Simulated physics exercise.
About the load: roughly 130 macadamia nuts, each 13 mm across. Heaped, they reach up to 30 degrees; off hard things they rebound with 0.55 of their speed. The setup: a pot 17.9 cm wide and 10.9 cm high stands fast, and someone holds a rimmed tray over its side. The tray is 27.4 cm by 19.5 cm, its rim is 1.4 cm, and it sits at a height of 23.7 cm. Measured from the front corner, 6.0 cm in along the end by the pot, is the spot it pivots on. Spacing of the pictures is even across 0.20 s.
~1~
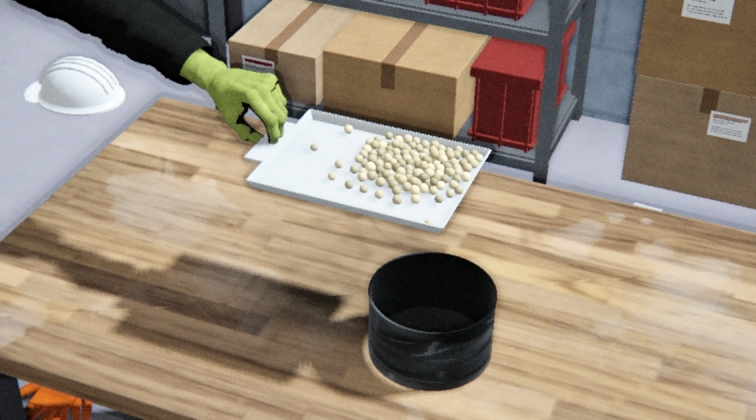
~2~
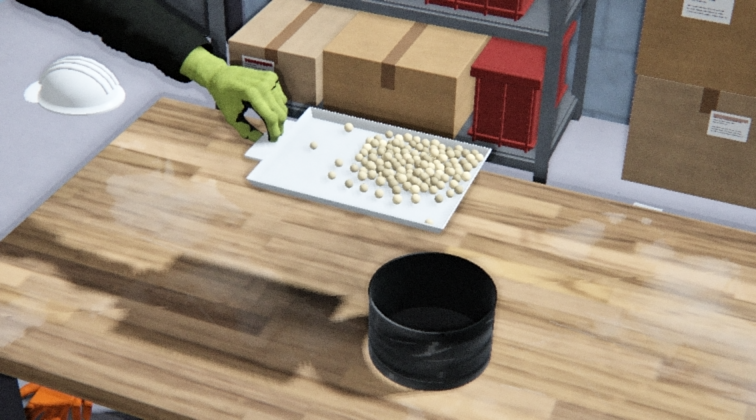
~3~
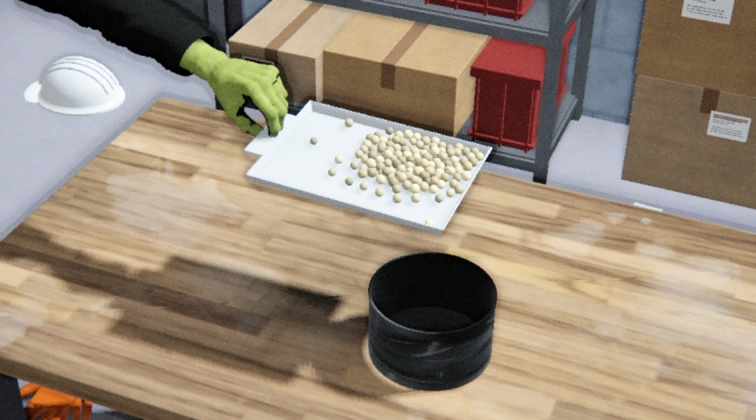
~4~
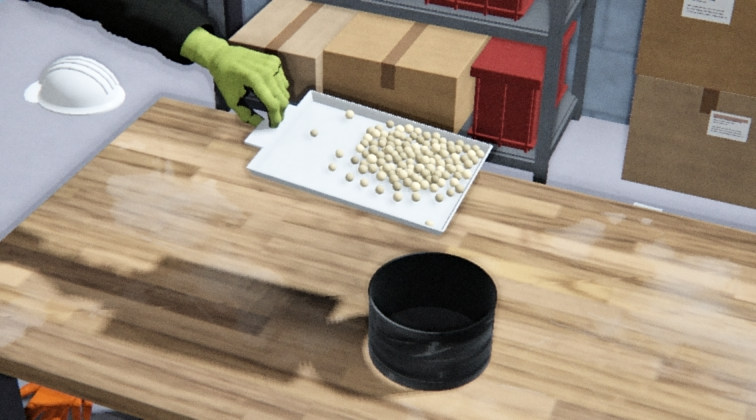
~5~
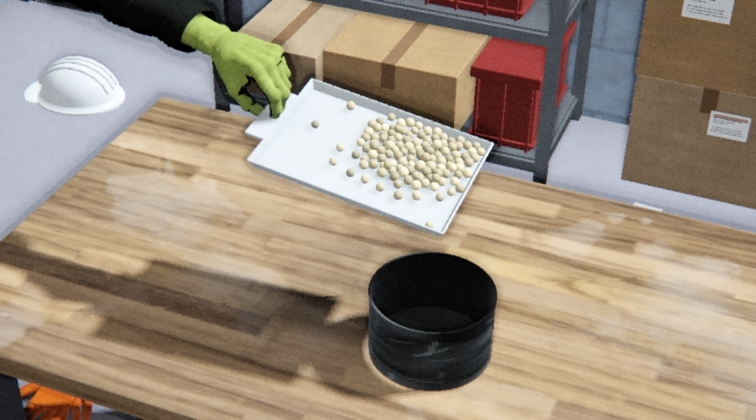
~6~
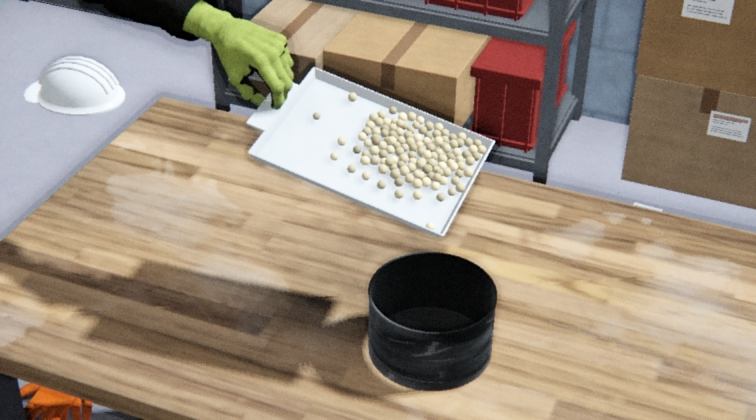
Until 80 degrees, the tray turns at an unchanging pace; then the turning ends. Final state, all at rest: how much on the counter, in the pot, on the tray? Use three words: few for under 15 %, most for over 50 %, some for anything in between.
Counter: Some; pot: Most; left on the tray: Few.
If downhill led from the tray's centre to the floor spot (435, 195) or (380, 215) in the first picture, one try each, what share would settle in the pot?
First try: Around 45 percent; second try: Around 75 percent.
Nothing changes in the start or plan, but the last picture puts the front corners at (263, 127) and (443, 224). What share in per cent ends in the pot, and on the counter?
Split: Pot = 25, counter = 75.
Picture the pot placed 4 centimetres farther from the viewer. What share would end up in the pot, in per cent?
Estimated share: Around 30 in a hundred.
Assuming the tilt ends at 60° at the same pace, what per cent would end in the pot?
Around 65 per cent, then.
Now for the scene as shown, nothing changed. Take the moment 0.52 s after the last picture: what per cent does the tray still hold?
Roughly 55 percent of the load, I'd say.
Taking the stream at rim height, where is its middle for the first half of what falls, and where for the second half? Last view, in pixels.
It passes about (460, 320) first and (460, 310) afterwards.
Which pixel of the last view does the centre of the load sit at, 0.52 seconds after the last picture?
Near (455, 225).
Then, 0.31 s after the last picture, tilt 46 degrees; the tray holds 100 %, the pot 0 %.
Then, 0.52 s after the last picture, tilt 68 degrees; the tray holds 55 %, the pot 5 %.
Then, 0.85 s after the last picture, tilt 80 degrees; the tray holds 0 %, the pot 70 %.
In the end, counter 25 %, pot 75 %, tray 0 %.
